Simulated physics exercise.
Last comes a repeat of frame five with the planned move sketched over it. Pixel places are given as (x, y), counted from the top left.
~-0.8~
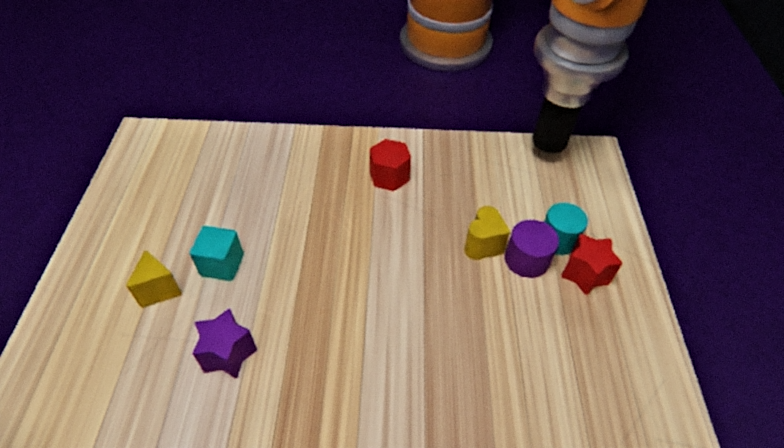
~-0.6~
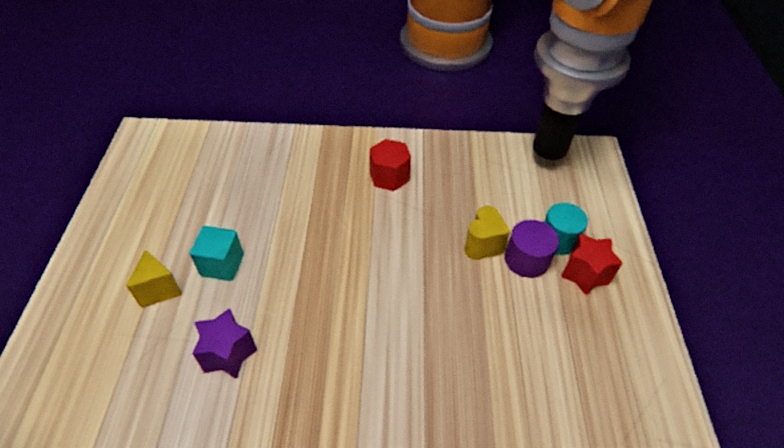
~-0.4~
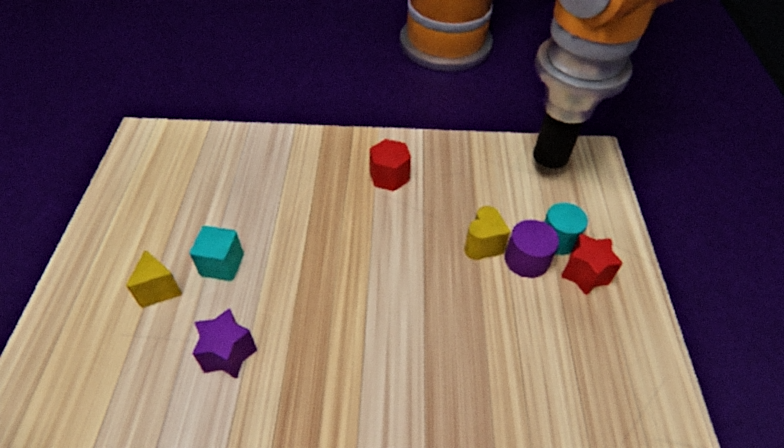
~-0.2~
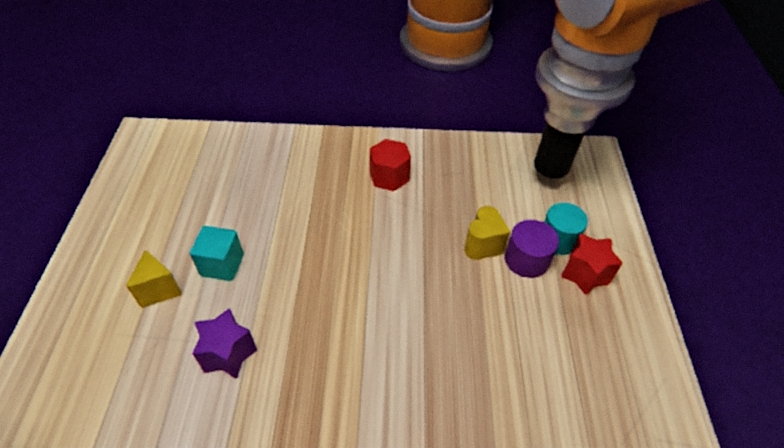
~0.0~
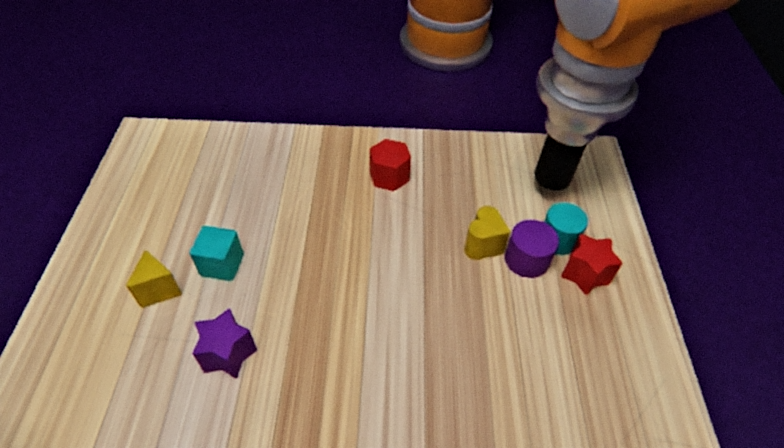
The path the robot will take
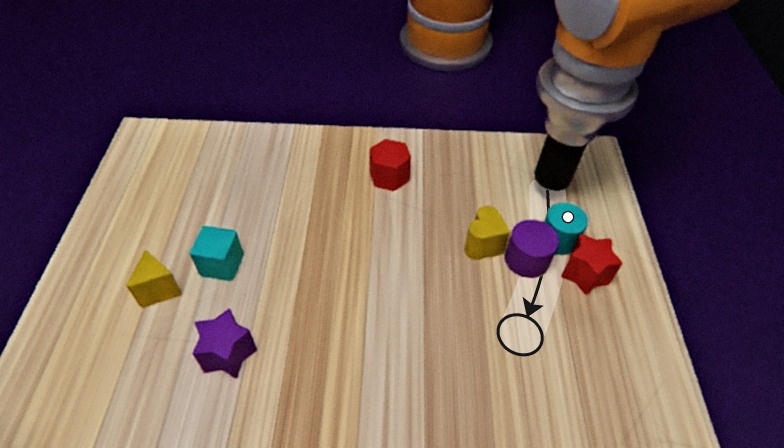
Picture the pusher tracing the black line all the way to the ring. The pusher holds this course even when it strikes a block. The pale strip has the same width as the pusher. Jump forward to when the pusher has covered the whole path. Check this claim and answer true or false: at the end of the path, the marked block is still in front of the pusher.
False.
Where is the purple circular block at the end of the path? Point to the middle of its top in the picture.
The point I'd pick in the picture is (481, 298).
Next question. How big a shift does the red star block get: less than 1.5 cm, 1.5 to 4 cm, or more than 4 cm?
The move is long, over 4 cm.
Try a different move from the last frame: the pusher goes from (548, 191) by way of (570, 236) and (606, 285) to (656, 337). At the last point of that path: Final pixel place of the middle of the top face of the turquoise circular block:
It is at (573, 266).
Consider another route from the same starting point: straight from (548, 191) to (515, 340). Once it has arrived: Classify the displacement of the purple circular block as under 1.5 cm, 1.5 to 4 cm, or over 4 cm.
More than 4 cm.
The drawn path runs from (548, 191) by way of (545, 258) to (520, 334); the dot is on the turquoise circular block.
The first path, step by step. One third of the way, pusher (553, 223); purple circular block (531, 246); turquoise circular block (576, 245); red star block (616, 275), turned 15° anticlockwise.
Two thirds of the way, pusher (545, 271); purple circular block (508, 276); turquoise circular block (582, 292); red star block (633, 295), turned 60° anticlockwise.
At the end, pusher (525, 323); yellow heart-shaped block not moved; purple circular block (481, 298); turquoise circular block (584, 307); red star block (633, 295), turned 60° anticlockwise.
